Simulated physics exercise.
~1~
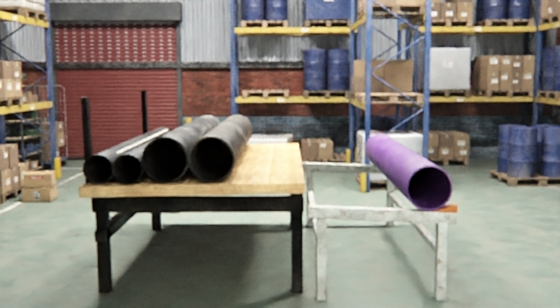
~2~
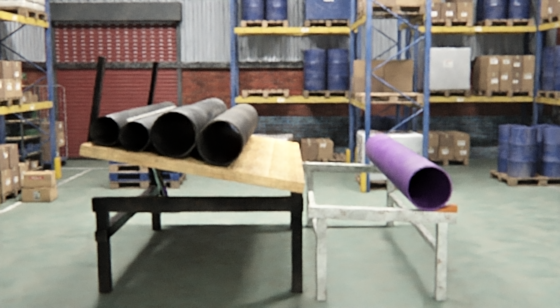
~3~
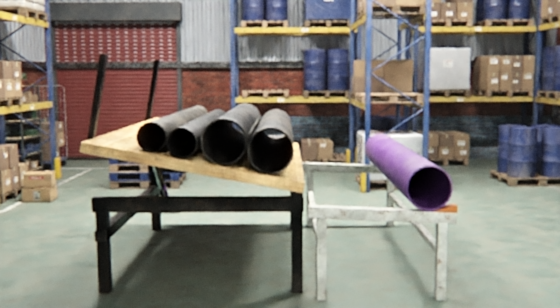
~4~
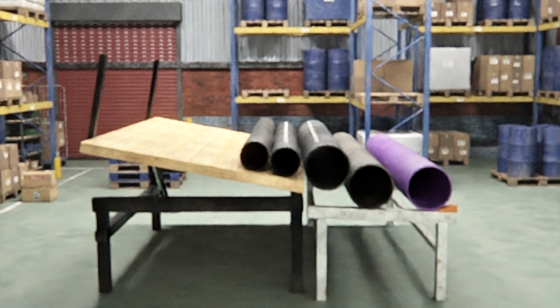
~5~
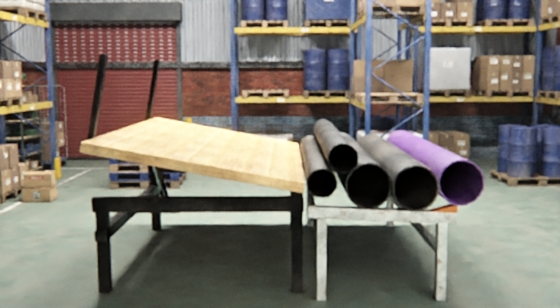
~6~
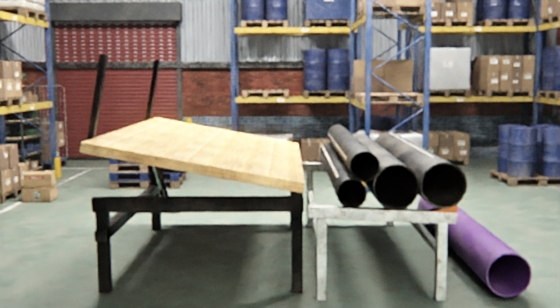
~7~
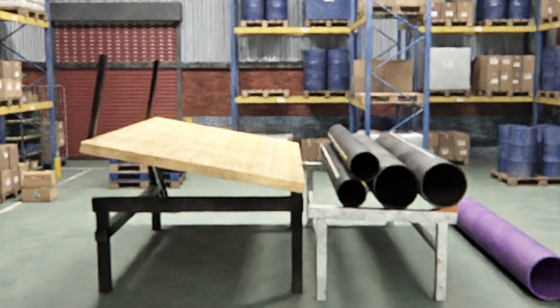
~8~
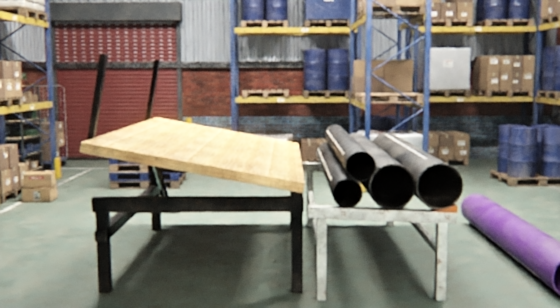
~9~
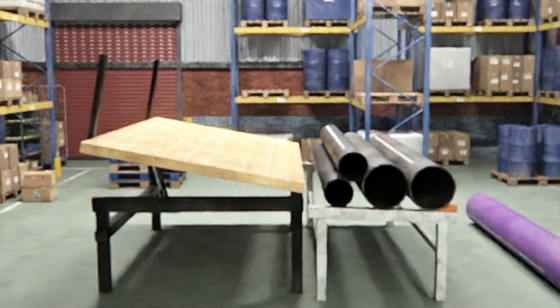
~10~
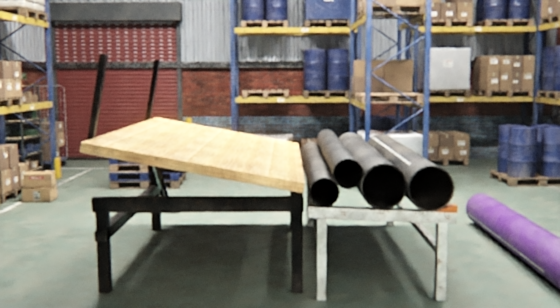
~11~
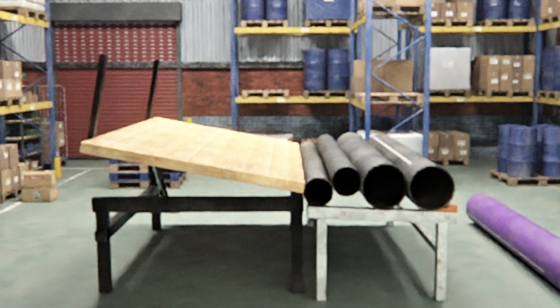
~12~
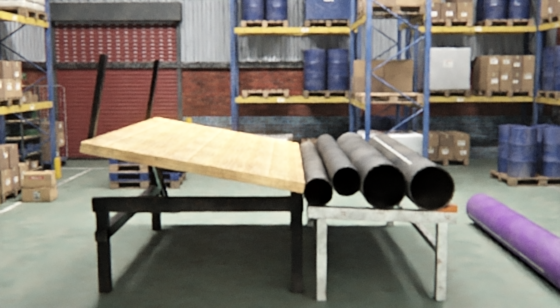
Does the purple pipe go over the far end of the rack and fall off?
Yes, the purple pipe goes over the right end of the rack as the dark pipes crowd in, and it ends up lying on the floor to the right.
Four dark pipes roll right down a wooden deck as it tilts in a warehouse, crowding onto a pale rack against a purple pipe. The purple pipe goes over the right end and drops to the floor, where it lies while the dark pipes settle side by side.
